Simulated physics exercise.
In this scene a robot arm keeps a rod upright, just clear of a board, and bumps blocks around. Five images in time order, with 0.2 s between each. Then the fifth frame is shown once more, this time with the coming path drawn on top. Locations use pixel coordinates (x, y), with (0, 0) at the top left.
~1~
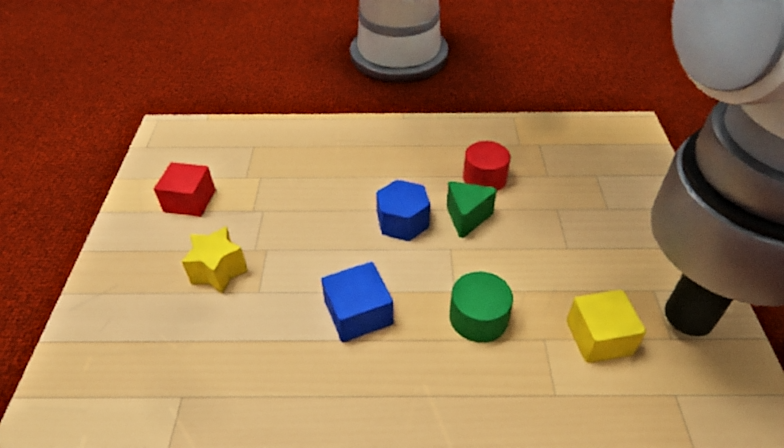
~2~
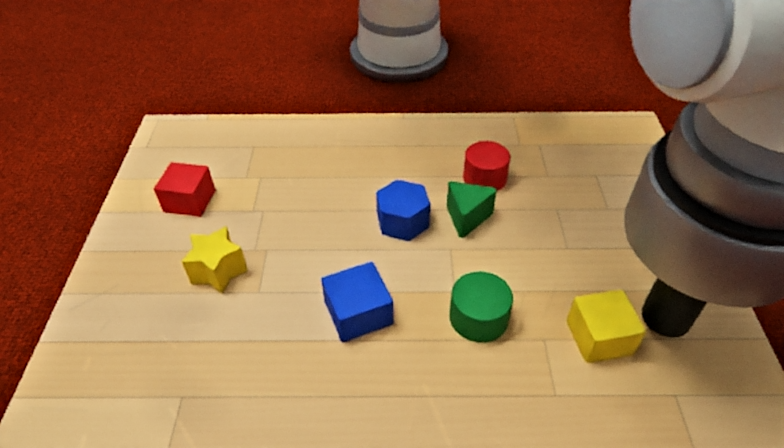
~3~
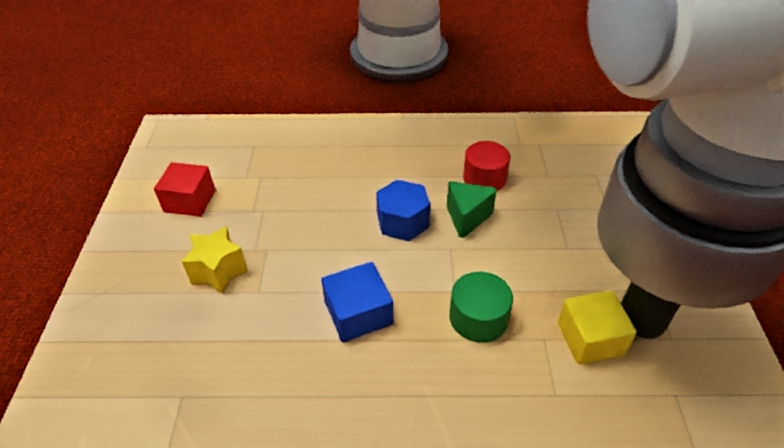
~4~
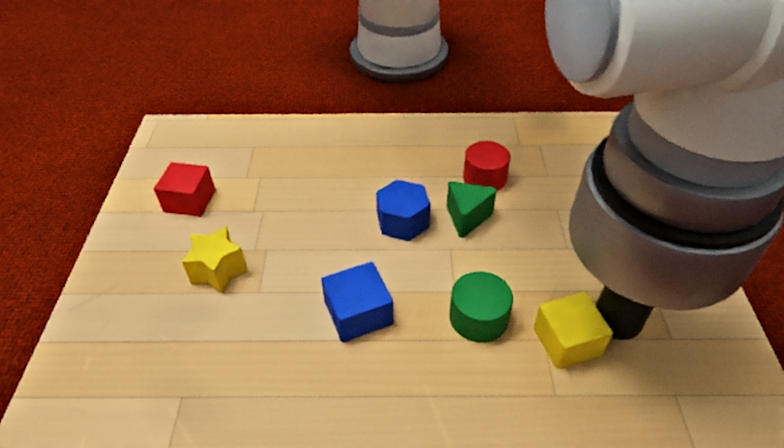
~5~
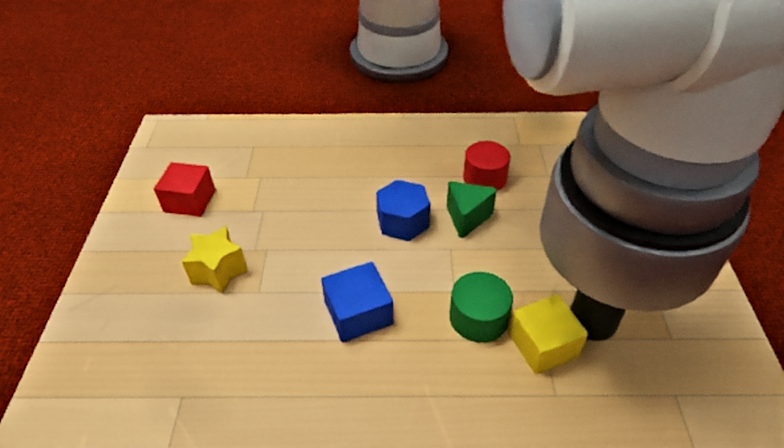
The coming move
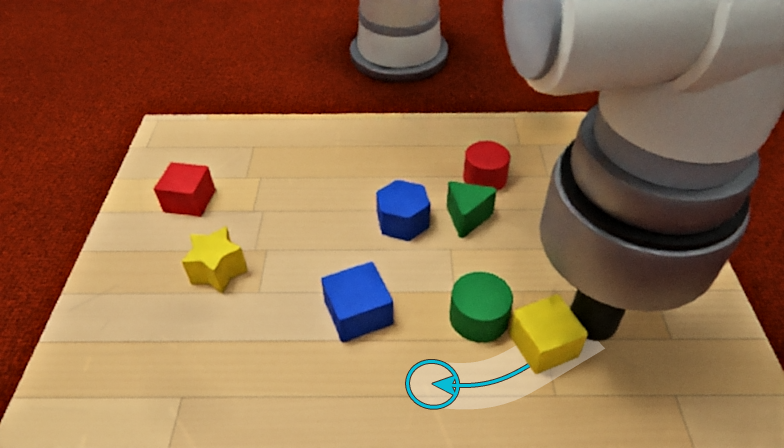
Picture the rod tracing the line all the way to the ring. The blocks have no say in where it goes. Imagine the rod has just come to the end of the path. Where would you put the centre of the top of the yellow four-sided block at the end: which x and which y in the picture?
If I read the scene right, the answer is (378, 361).
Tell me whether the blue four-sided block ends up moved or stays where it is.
From what I can tell, it will keep its place.
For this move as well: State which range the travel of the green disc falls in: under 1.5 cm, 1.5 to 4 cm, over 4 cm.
It shifts under 1.5 cm.
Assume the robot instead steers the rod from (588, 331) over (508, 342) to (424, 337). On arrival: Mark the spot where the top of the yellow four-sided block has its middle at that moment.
Its top middle: (453, 364).
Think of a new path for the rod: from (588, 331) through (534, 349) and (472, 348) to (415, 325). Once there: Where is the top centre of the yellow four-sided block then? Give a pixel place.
The spot you're after is about (426, 358) in the image.
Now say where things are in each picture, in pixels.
In the first frame, tip of the rod (689, 317), middles of tops, blue four-sided block (356, 289), green disc (483, 294), yellow four-sided block (610, 314).
In the second frame, rod (666, 318), nothing pushed.
In the third frame, rod (642, 319), yellow four-sided block (600, 315).
In the fourth frame, rod (617, 320), yellow four-sided block (576, 318).
In the fifth frame, rod (592, 321), blue four-sided block (356, 289), green disc (483, 294), yellow four-sided block (551, 322).
The line goes from (588, 331) over (544, 357) and (494, 382) to (433, 384).
The first path, step by step. One third of the way, rod (546, 348); green disc (471, 293); yellow four-sided block (498, 342), turned 15° clockwise.
Two thirds of the way, rod (494, 373); green disc (471, 293); yellow four-sided block (440, 357), turned 40° clockwise.
At the end, rod (433, 374); blue four-sided block unmoved; green disc (471, 293); yellow four-sided block (378, 361), turned 35° clockwise.
